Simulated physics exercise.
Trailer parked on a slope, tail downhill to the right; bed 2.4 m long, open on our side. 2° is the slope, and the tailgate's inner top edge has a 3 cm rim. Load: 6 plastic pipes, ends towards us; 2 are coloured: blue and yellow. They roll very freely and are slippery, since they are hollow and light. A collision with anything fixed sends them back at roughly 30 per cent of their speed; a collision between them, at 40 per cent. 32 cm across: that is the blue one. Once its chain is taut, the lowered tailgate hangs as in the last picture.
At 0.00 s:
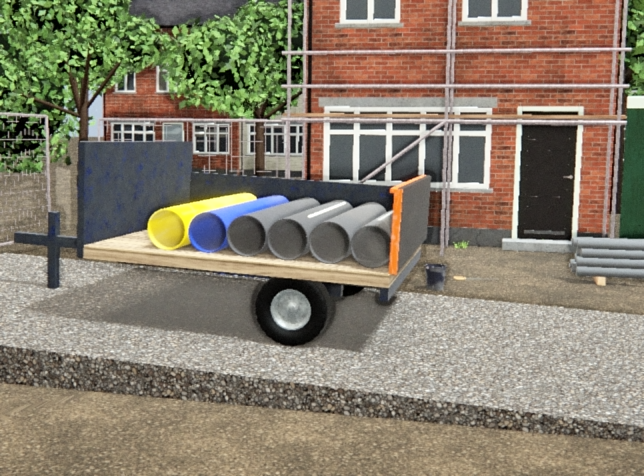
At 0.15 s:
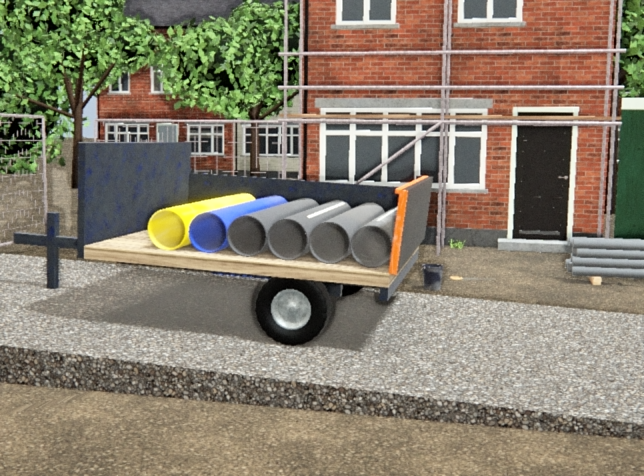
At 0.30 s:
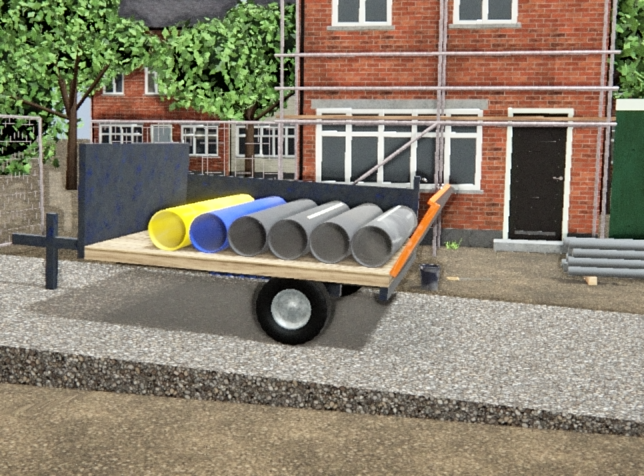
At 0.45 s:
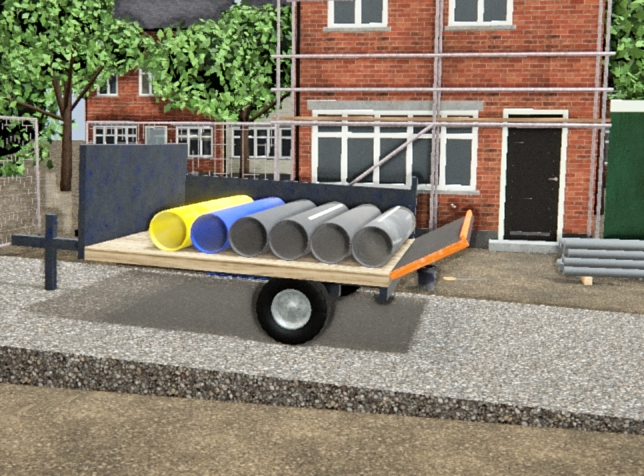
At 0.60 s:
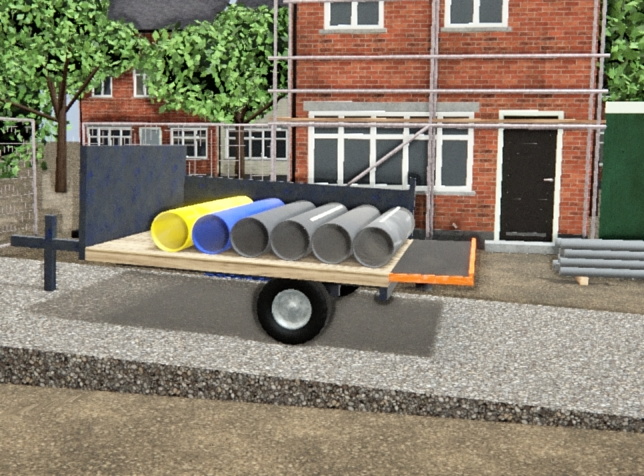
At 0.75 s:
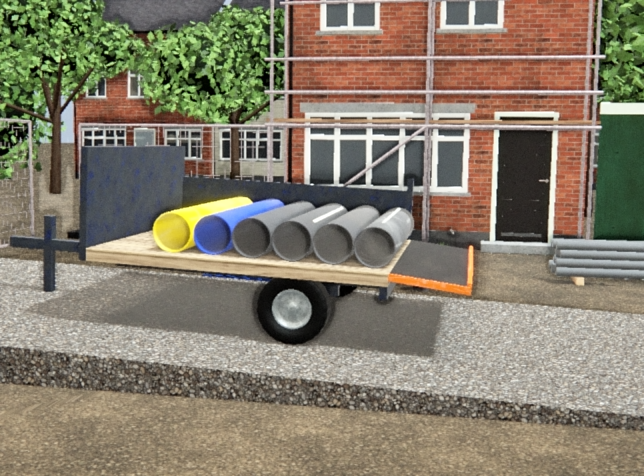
The trailer's orange-edged tailgate swings down to the right while the six pipes barely move.
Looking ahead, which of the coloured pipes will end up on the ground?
Blue: Comes off, yellow: Comes off.
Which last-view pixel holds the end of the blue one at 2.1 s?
That would be about (242, 238) in pixels.
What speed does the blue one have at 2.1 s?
0.3 m/s, give or take.
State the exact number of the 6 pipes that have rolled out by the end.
That comes to 6 in total.
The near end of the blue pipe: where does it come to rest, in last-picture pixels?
(623, 353).
By 2.1 s, blue is on the bed, 115 cm short of the hinge, rolling right; yellow is on the bed, 150 cm short of the hinge, rolling right; 0 gone off the back.
By 4.0 s, blue is on the bed, 40 cm short of the hinge, rolling right; yellow is on the bed, 70 cm short of the hinge, rolling right; 2 gone off the back.
By 6.1 s, blue is off the vehicle; yellow is dropping off the gate; 6 gone off the back.
Finally (9.9 s), blue is out on the ground; yellow is off the vehicle; 6 gone off the back.
